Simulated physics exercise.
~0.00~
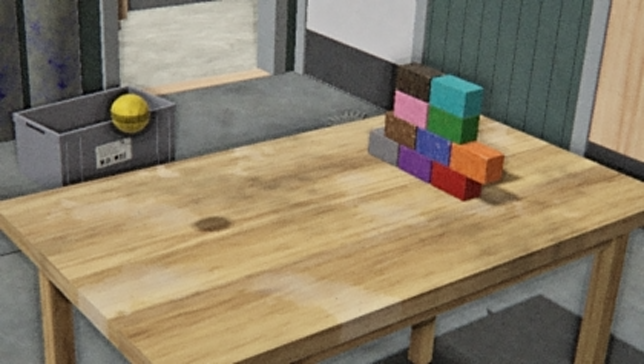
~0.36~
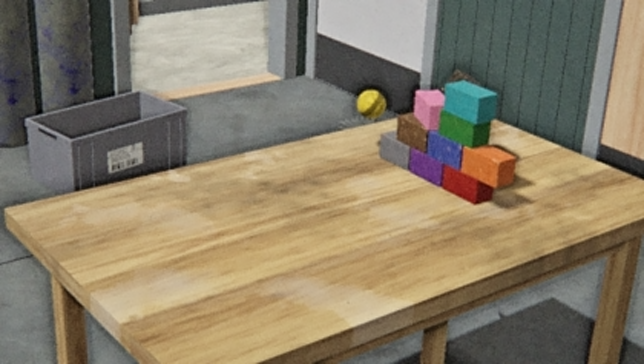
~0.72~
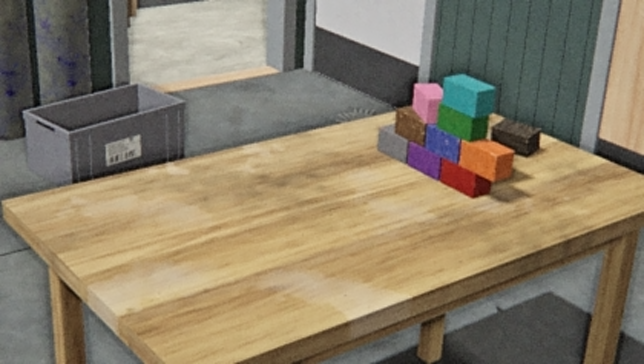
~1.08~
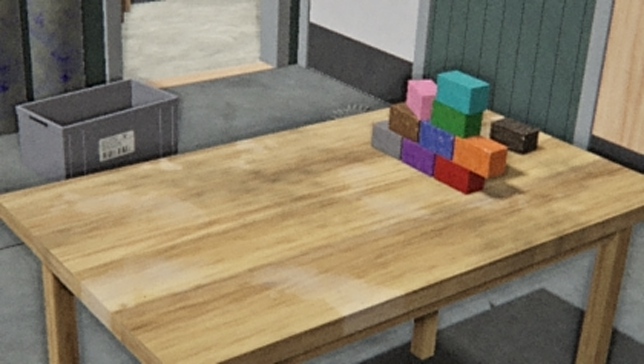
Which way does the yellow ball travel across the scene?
The yellow ball moves to the right, going from above the grey crate toward the pile of blocks.
